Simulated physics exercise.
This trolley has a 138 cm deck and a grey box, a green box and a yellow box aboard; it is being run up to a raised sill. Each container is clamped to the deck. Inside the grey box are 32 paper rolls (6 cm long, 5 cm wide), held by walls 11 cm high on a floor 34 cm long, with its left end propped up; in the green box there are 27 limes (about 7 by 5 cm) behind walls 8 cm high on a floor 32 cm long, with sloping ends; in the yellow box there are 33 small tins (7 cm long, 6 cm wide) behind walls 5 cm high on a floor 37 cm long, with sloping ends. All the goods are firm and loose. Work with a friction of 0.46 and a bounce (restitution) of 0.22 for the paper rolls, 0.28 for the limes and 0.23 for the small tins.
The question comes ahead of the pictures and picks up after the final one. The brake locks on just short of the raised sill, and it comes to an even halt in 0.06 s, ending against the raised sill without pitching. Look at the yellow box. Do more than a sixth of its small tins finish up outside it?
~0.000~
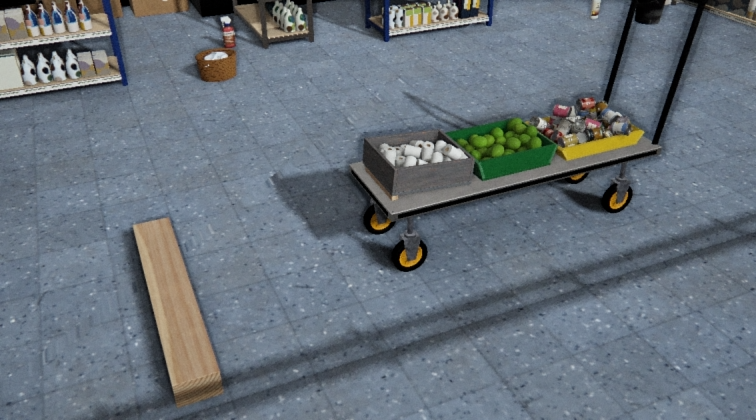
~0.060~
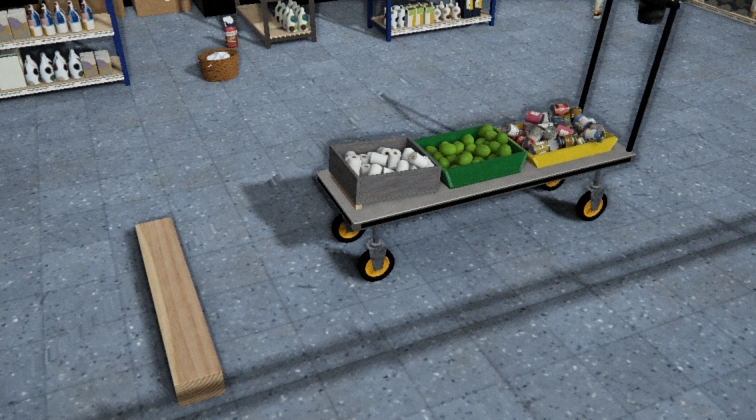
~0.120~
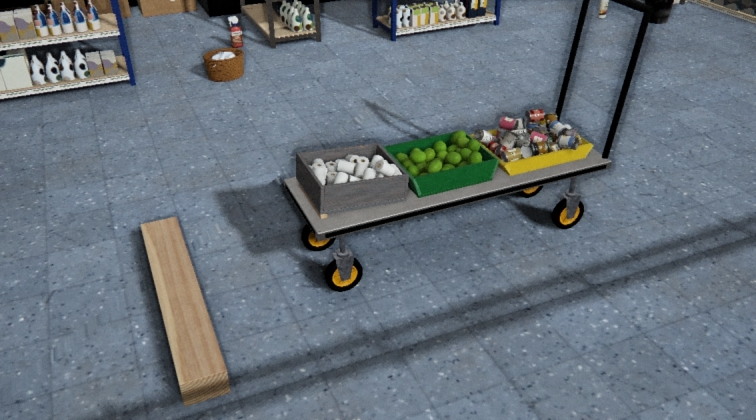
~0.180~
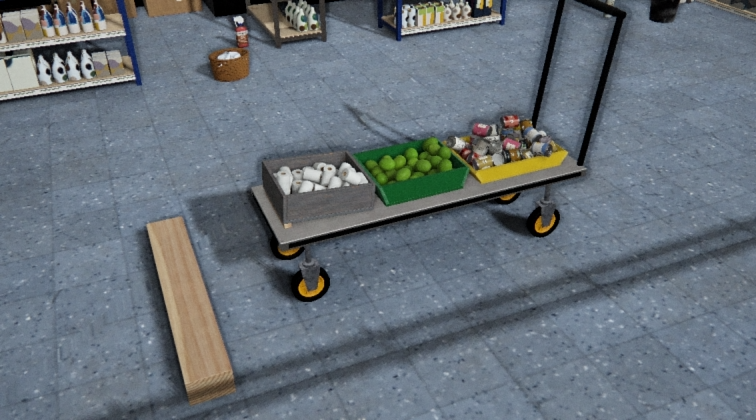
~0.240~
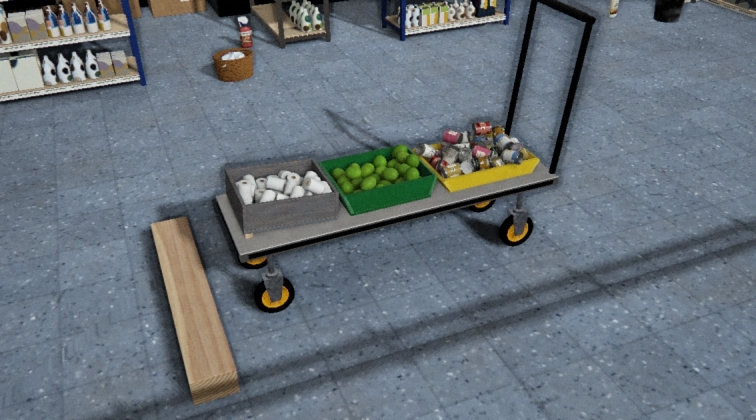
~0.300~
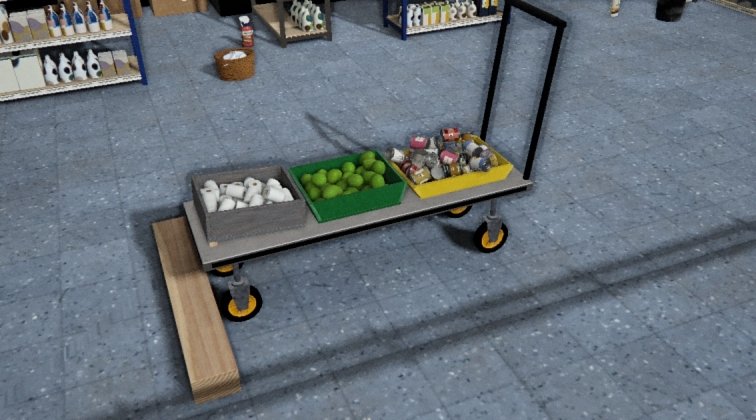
Yes.
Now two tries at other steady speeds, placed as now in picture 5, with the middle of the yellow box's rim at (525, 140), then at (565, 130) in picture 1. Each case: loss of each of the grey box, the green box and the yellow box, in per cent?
Per cent lost, first try then second - grey box: 0, 10; green box: 0, 10; yellow box: 10, 30.
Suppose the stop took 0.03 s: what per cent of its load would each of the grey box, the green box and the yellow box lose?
Grey box 20 %, green box 10 %, yellow box 50 %.
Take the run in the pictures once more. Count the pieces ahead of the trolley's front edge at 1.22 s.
Some 2 pieces.
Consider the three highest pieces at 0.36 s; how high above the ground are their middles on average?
I'd say near 52 cm.
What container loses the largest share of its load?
Yellow box.
After 0.36 s, the grey box has all 32, the green box has all 27 and the yellow box is down by 1 of 33.
After 0.48 s, the grey box is down by 1 of 32, the green box is down by 2 of 27 and the yellow box is down by 9 of 33.
After 0.71 s, the grey box is down by 2 of 32, the green box is down by 2 of 27 and the yellow box is down by 14 of 33.
Outcome (at 1.22 s), the grey box is down by 2 of 32, the green box is down by 2 of 27 and the yellow box is down by 14 of 33. Asked share, 14 of 33, 42 per cent.
